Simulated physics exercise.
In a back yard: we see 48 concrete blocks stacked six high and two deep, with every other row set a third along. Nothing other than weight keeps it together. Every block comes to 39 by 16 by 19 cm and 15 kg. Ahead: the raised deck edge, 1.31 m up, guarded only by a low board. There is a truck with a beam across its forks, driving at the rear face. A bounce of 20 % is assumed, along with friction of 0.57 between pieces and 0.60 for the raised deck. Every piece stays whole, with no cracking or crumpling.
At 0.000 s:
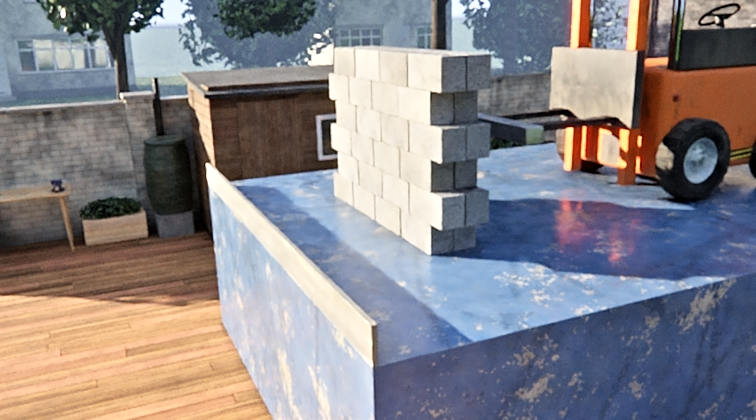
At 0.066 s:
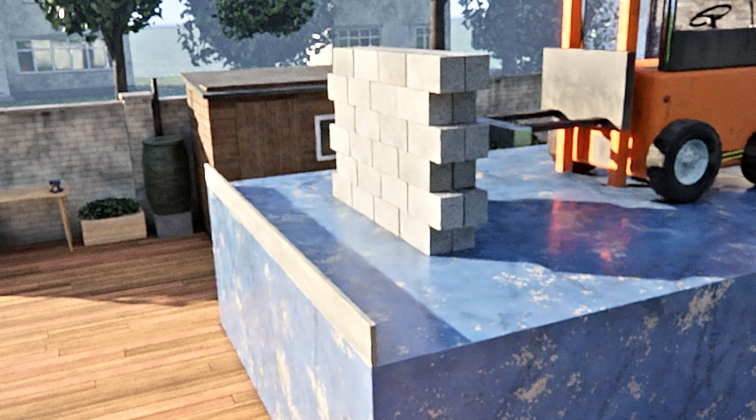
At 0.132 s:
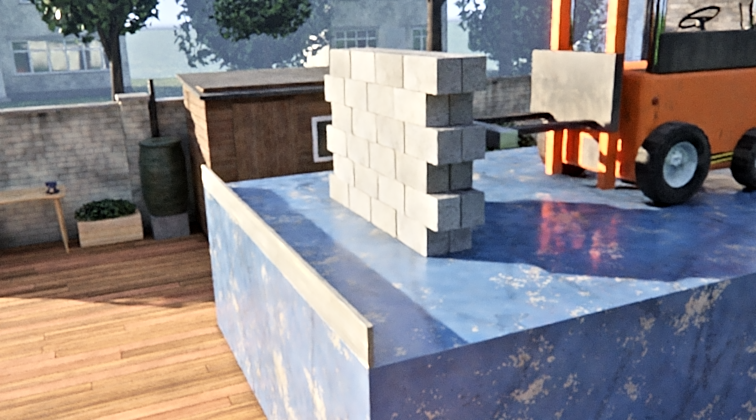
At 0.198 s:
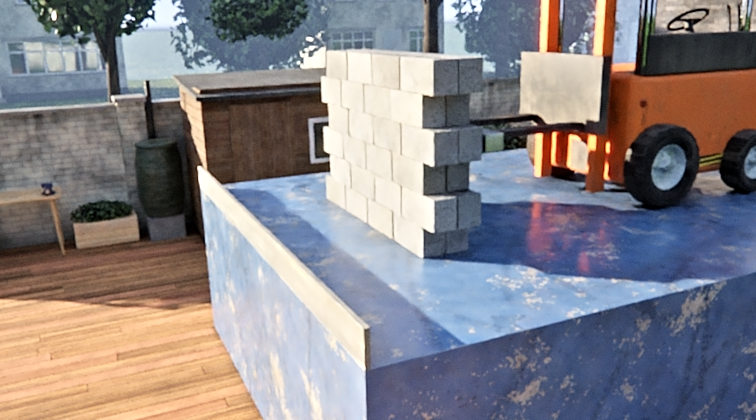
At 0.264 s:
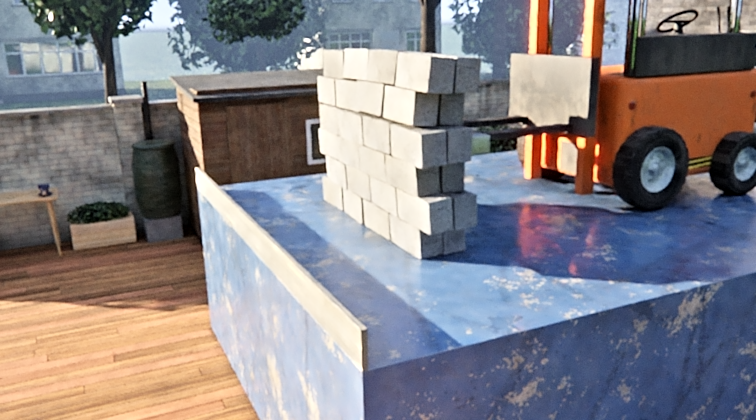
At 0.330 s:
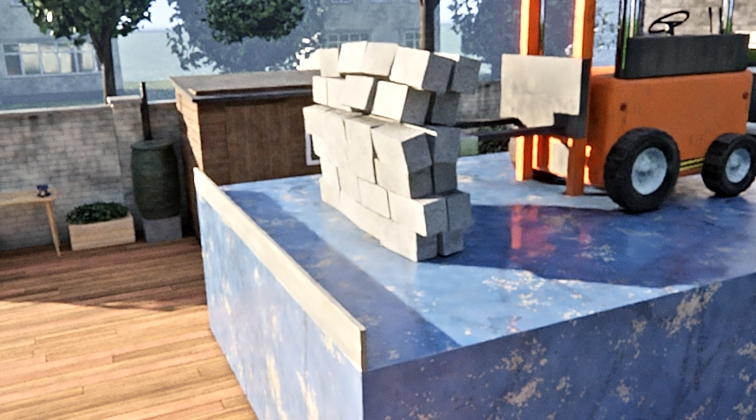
To begin with, a pale block wall stands on a scuffed blue platform in a back yard while an orange forklift edges left toward it. Its forks meet the wall's back, and the blocks shift. As it drives further in, the upper blocks tilt and bulge leftward, opening gaps between them.
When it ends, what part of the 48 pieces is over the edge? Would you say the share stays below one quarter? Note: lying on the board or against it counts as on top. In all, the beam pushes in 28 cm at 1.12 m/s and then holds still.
Yes, it stays below a quarter.
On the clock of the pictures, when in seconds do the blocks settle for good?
2.0 s or so.
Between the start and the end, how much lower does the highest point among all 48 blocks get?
Roughly 30 centimetres.
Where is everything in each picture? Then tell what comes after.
In the first picture (pixels give the middle of a visible side; the camera pans a little), beam (533, 136) 25 cm from the stack; none has stirred.
Beam (521, 138) 17 cm from the stack, in the second picture.
Beam (508, 140) 10 cm from the stack, in the third picture.
Beam (493, 143) 25 mm from the stack, in the fourth picture.
Beam (480, 145) 49 mm in; steepest lean 9°, the block at (381, 66); movement in 35 of them, in the fifth picture.
Beam (467, 147) 12 cm in; steepest lean 24°, the block at (377, 58); movement in 47 of them, in the sixth picture.
After 0.42 s, none of the 48 blocks over the edge, 47 disturbed.
After 0.58 s, none of the 48 blocks over the edge, 46 disturbed.
After 1.36 s, 7 of the 48 blocks over the edge.
In the end (2.3 s), 7 of the 48 blocks over the edge. That is 15 per cent.
